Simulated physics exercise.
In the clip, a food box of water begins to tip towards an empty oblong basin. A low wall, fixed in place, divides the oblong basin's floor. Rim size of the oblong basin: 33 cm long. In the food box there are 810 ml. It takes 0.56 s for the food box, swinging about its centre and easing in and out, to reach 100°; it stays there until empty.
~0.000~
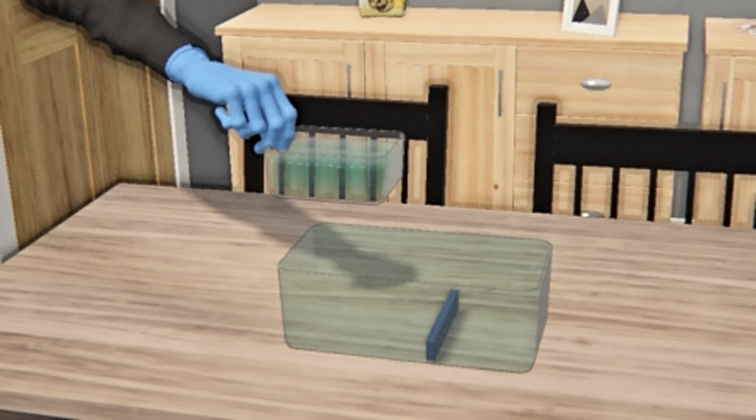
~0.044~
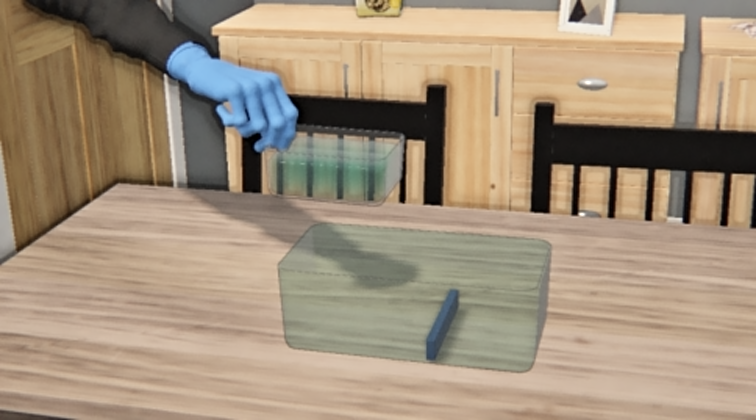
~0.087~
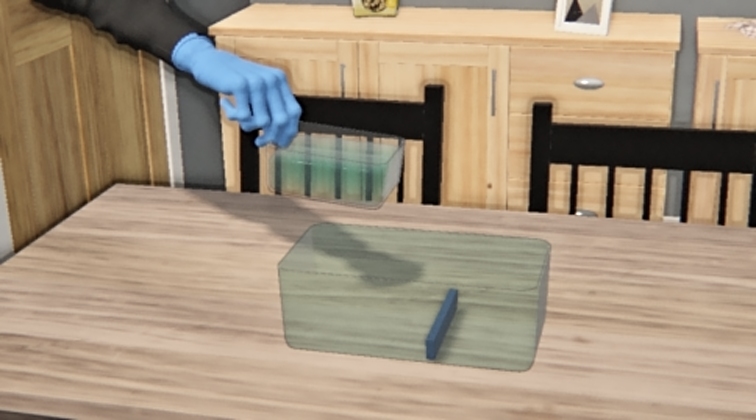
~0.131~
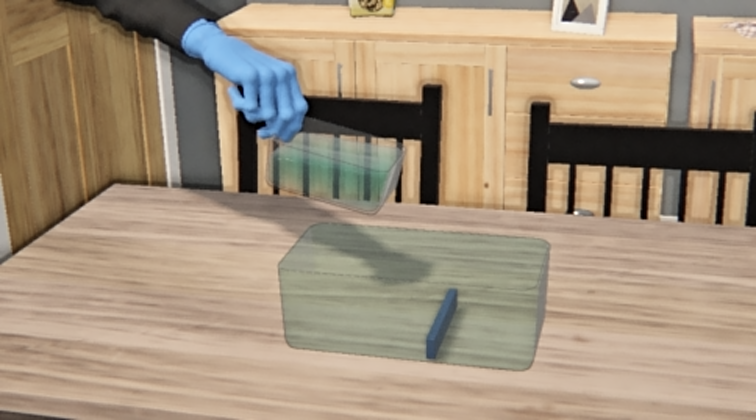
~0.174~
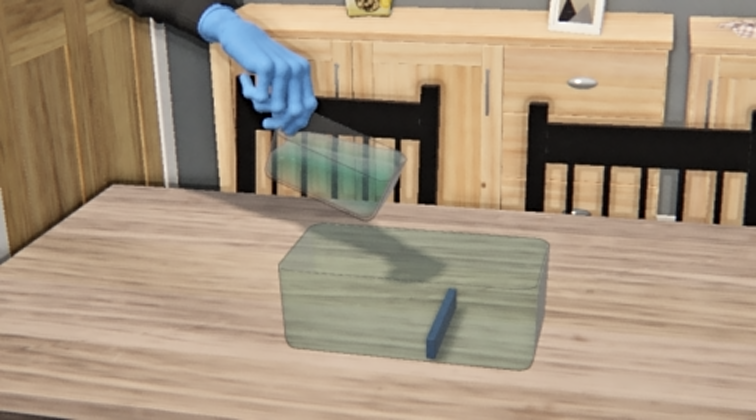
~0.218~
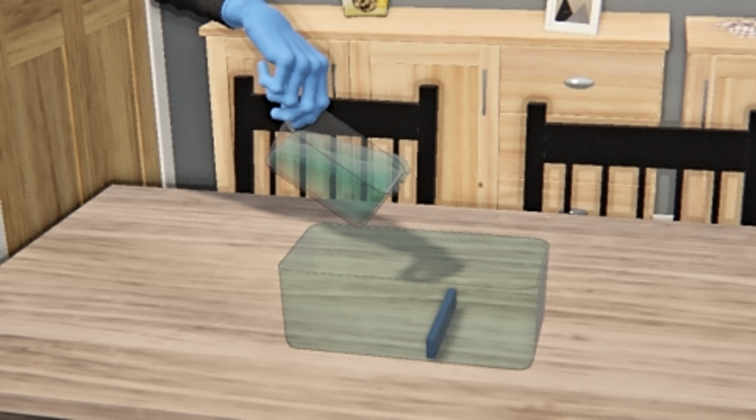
At first, a blue-gloved hand holds a clear food box of greenish water almost level above a wooden table, near an empty oblong basin with a low blue wall inside. The hand then shifts right as the box tips, slowly and then more steeply, its right side dipping towards the basin.
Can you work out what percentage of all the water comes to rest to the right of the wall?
I would put it at 38 per cent.
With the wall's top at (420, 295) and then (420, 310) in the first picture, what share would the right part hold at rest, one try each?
It comes to 60 per cent, and then 55 per cent.
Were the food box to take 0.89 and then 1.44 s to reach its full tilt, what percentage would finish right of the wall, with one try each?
I'd expect close to 50 per cent and then close to 50 per cent.
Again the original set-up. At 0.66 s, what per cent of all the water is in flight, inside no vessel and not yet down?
10 per cent or so.
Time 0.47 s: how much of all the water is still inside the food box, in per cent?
At that time about 12 in a hundred parts are still held.
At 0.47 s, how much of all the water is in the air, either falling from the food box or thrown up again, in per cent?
Roughly 32 %.
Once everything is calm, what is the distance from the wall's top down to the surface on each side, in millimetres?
Close to 14 mm left and close to 12 mm right.
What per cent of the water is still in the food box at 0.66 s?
What remains is about 2 percent of it all.
After 0.47 s the tilt is 94° and 12 per cent is still to pour, 31 is left of the wall and 25 right of it.
After 0.66 s the tilt is 100° and 2 per cent is still to pour, 53 is left of the wall and 34 right of it.
After 0.85 s the tilt is 100° and 0 per cent is still to pour, 54 is left of the wall and 39 right of it.
After 1.06 s the tilt is 100° and 0 per cent is still to pour, 57 is left of the wall and 38 right of it.
In the end 57 per cent lies left of the wall, 38 right of it and 5 outside.
